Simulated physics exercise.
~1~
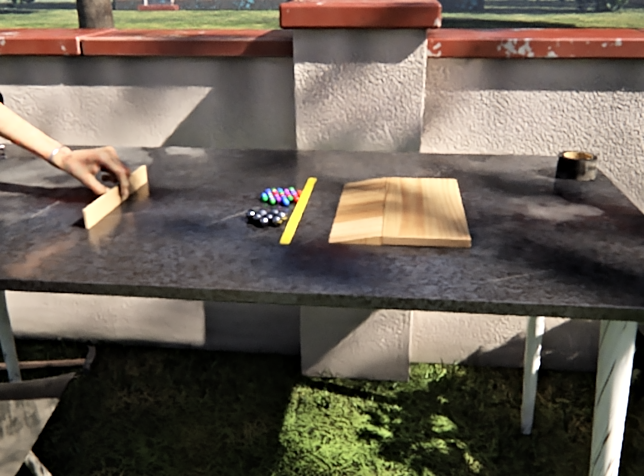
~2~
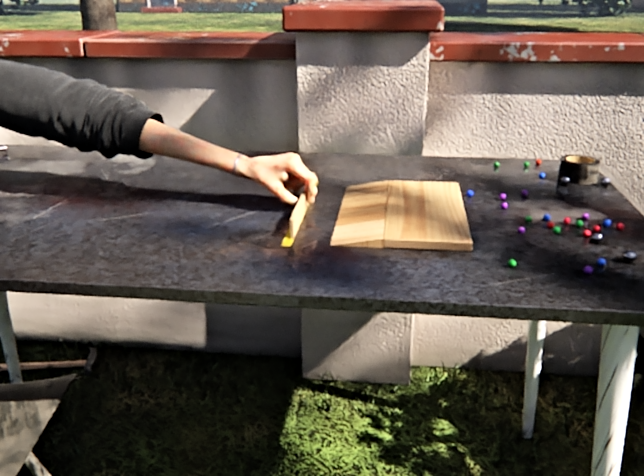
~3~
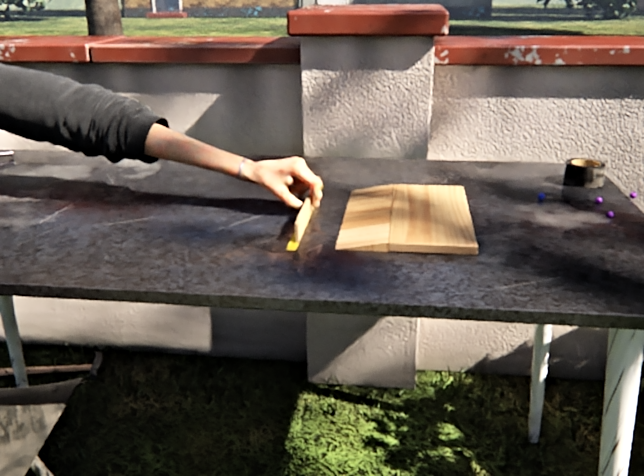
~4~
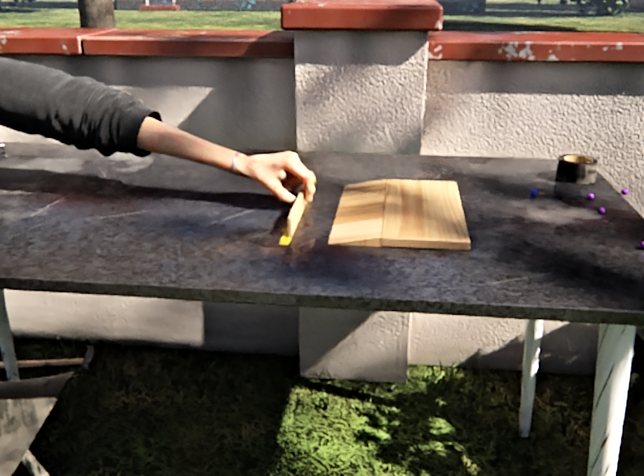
In the video, a hand slides an upright piece of card rightward across a dark table to a yellow strip, and small colourful beads scatter beyond a wooden ramp. The hand holds the card at the strip while only a few beads remain in view near a cup.
